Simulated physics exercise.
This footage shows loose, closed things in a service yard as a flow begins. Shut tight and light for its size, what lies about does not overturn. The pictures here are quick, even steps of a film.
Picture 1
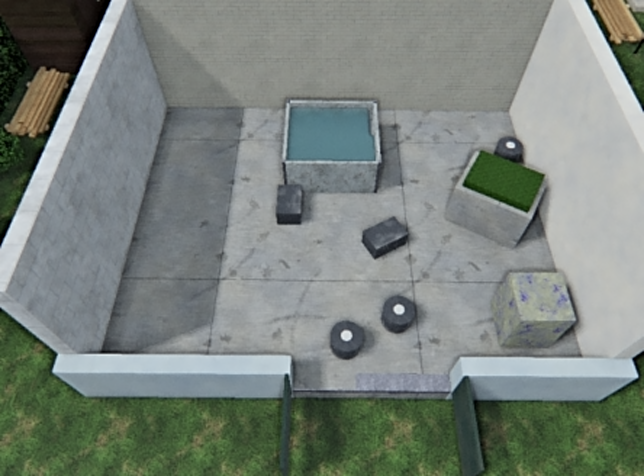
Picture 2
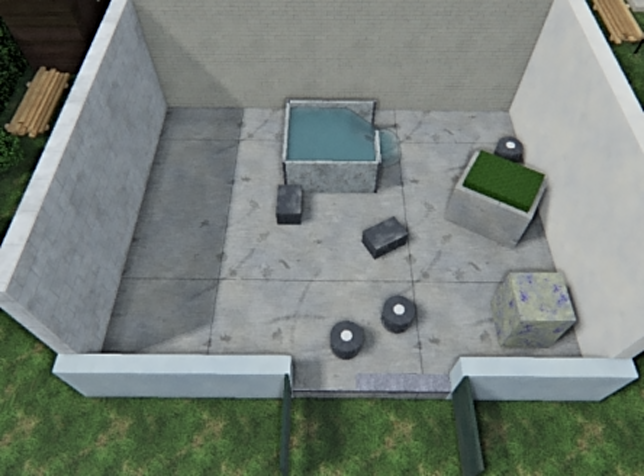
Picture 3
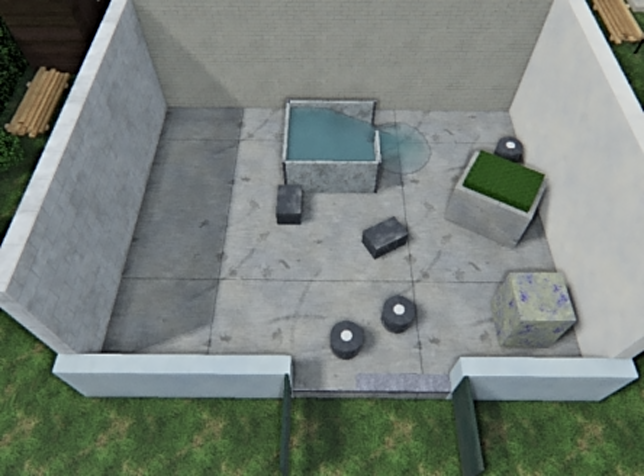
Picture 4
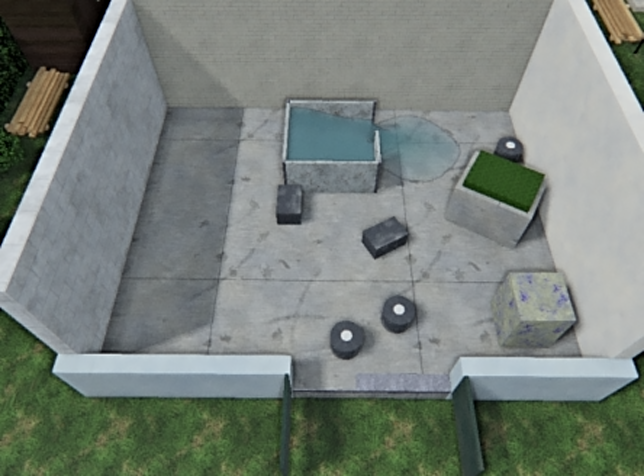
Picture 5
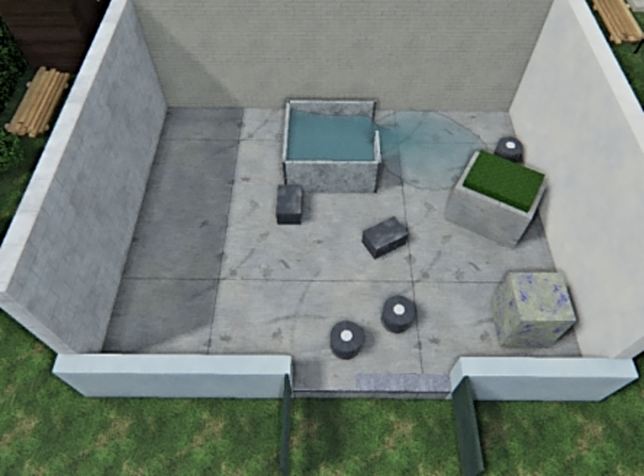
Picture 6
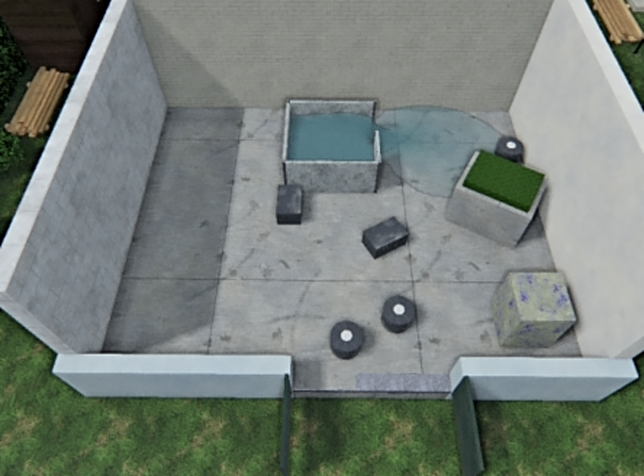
Water flows from the right side of a raised tank and spreads across the concrete yard.
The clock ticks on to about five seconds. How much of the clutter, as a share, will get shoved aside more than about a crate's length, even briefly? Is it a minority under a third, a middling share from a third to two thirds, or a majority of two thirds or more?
A minority under a third.
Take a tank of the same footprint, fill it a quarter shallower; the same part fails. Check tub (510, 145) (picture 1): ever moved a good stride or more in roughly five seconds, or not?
For this item: Travelled that far.
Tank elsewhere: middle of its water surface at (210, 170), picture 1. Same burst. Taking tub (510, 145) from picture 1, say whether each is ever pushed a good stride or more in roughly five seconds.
I reckon it made the full stretch.
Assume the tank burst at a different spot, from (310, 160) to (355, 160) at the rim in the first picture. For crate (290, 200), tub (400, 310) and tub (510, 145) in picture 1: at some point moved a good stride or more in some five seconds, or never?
Here is how they go, in order: Fails to go that far, dislodged that far, and fails to go that far.
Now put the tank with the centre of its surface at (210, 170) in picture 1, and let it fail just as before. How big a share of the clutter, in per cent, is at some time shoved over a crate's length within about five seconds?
Some 20 per cent, I'd say.
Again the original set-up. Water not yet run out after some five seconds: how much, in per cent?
It works out at roughly 100 percent.
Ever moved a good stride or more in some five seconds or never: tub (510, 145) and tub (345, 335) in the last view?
In the order asked: Over that mark, then a lesser distance.
A moment on, 0 of 5 are well off their spots; 1 afloat.
Next, 1 of 5 are well off their spots; 1 afloat.
Later, 1 of 5 are well off their spots; 1 afloat.
In the end, 1 of 5 are well off their spots, and 1 have been at some point; 1 afloat.
